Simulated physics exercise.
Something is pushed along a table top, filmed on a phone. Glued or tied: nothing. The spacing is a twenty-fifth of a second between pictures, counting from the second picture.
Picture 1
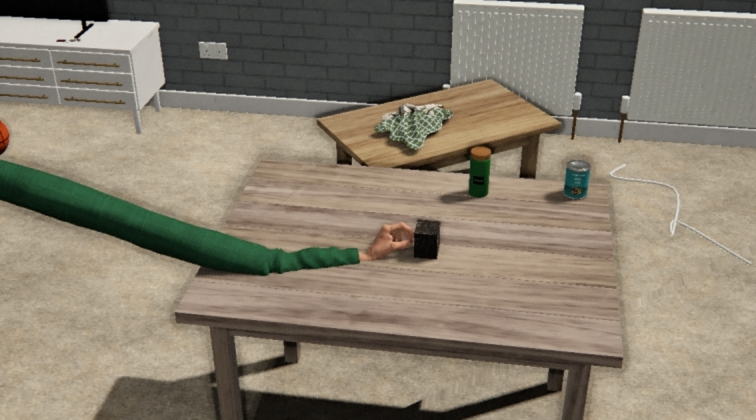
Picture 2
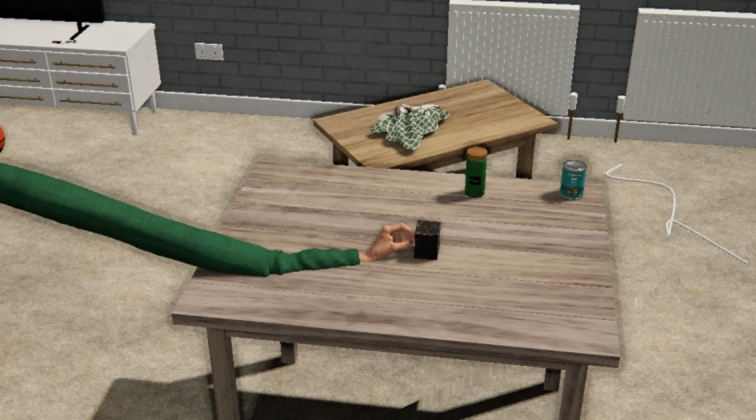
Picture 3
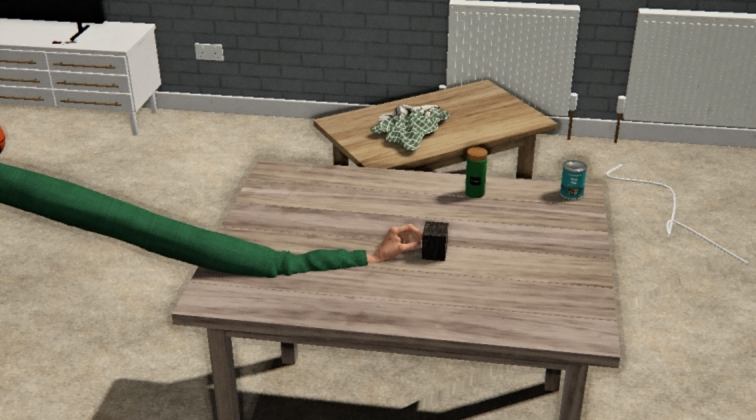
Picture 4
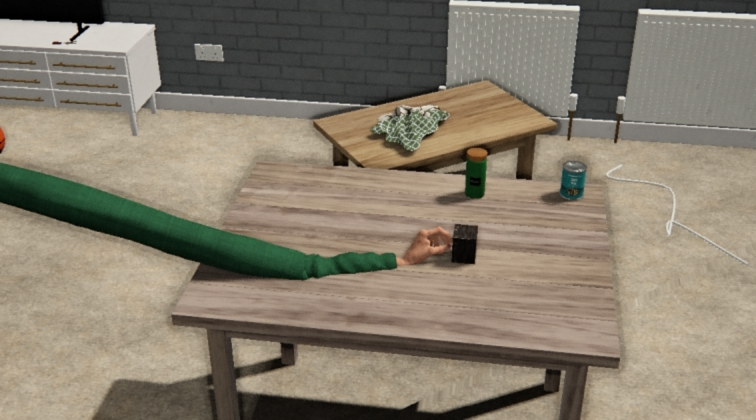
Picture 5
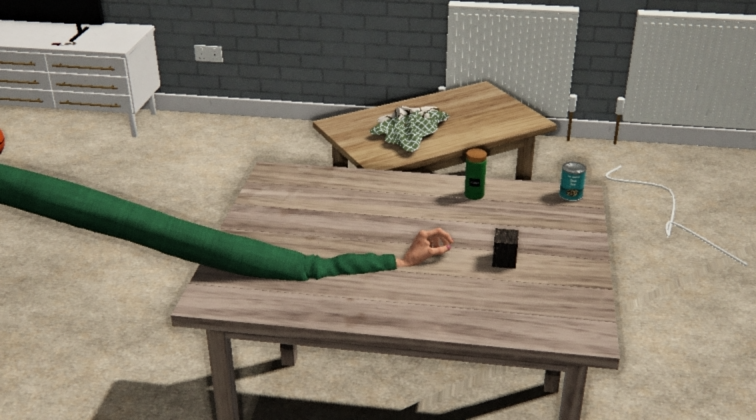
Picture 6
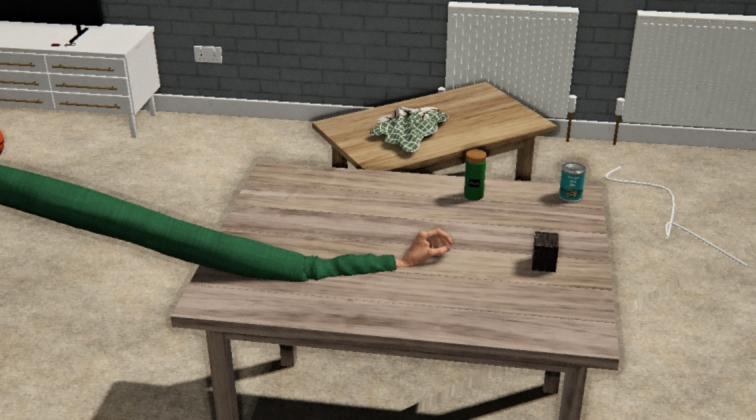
In a room with a grey brick wall, a green-sleeved arm pushes a small black block rightward along a wooden table, then the hand stays still while the block slides farther right, away from it.
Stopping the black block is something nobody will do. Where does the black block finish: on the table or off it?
Off it.
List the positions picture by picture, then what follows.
Under the hand; black block (427, 240), in the first picture.
Under the hand; black block (427, 240), in the second picture.
Under the hand; black block (435, 241), in the third picture.
Black block (465, 244), in the fourth picture.
Black block (506, 248) slid about its own width, in the fifth picture.
Black block (545, 252) slid well along, in the sixth picture.
Then, 0.10 s after the last picture, black block now off the table.
Then, 0.30 s after the last picture, things are still on the move.
Then, 0.50 s after the last picture, as before.
By the end, off the table, black block.
